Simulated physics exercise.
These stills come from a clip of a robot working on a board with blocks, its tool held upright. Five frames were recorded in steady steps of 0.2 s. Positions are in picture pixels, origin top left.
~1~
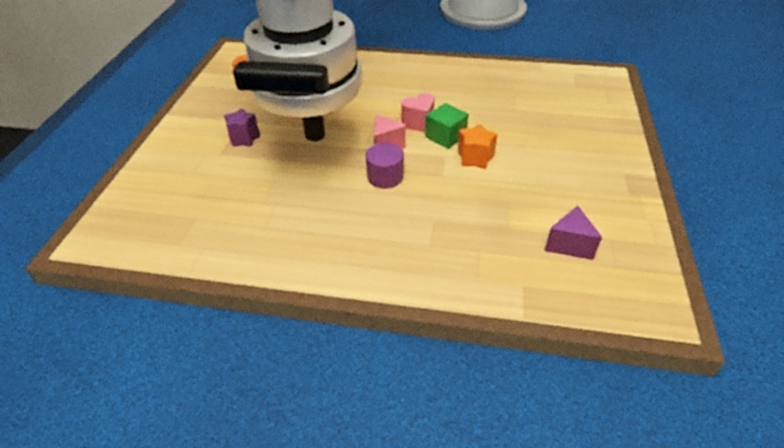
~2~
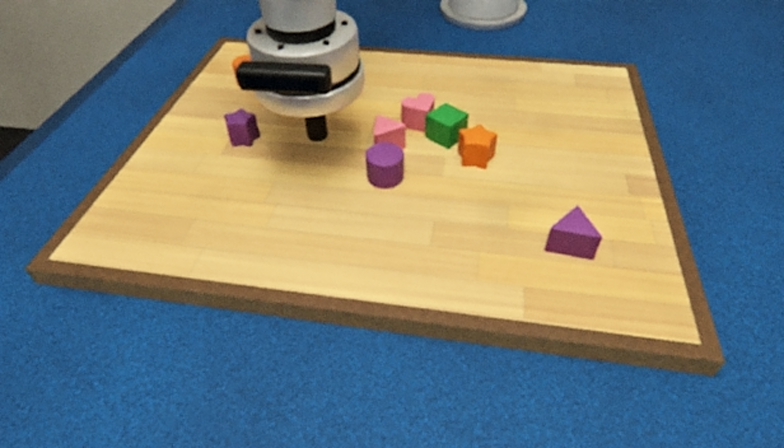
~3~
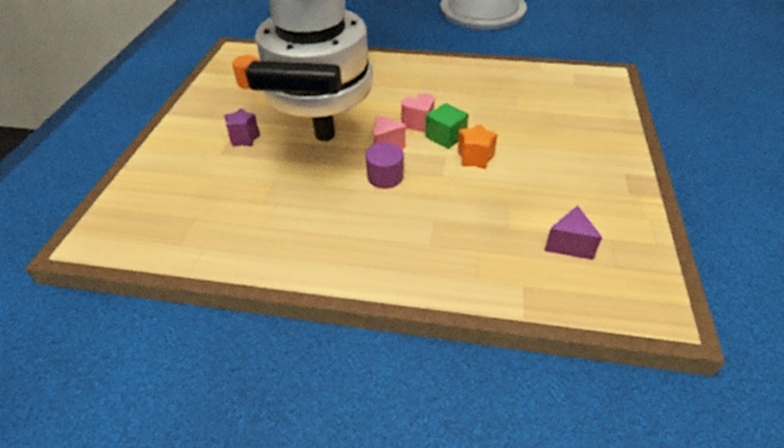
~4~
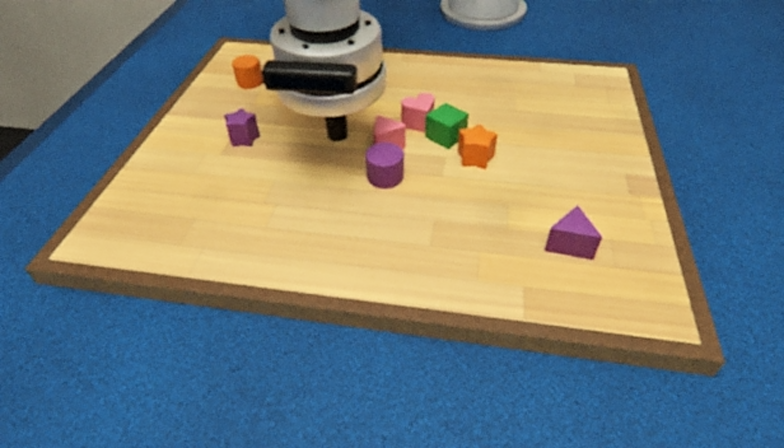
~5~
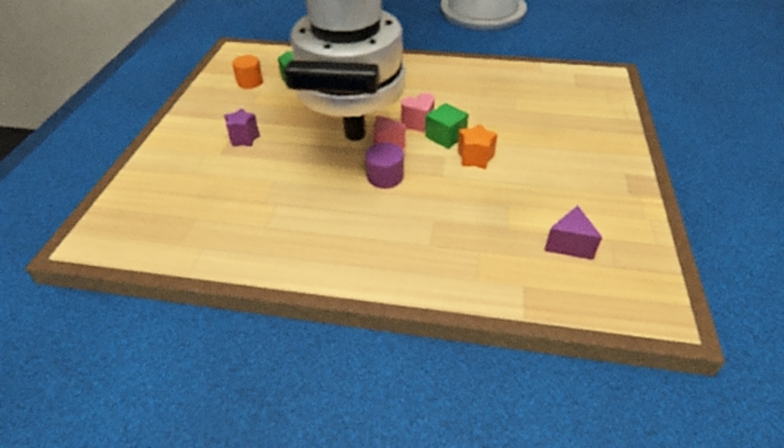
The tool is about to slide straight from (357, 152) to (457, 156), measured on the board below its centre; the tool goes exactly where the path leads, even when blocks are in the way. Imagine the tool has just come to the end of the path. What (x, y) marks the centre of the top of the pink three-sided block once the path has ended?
My prediction: (420, 119).
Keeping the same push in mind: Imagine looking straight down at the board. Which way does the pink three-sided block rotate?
My answer: Anticlockwise.
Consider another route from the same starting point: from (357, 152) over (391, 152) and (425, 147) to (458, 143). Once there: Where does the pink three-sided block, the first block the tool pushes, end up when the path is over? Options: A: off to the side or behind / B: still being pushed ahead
Choice A: Off to the side or behind.
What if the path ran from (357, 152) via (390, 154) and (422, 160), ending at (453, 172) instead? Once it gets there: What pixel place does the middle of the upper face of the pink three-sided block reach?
I'd say the pink three-sided block ends with its top centre at (416, 121).
The first path, step by step. One third of the way, tool (391, 138); pink three-sided block (405, 121), turned 50° anticlockwise.
Two thirds of the way, tool (425, 140); pink three-sided block (420, 119), turned 100° anticlockwise.
At the end, tool (459, 140); pink three-sided block (420, 119), turned 100° anticlockwise; green square block still; orange star-shaped block (484, 135), turned 15° clockwise.
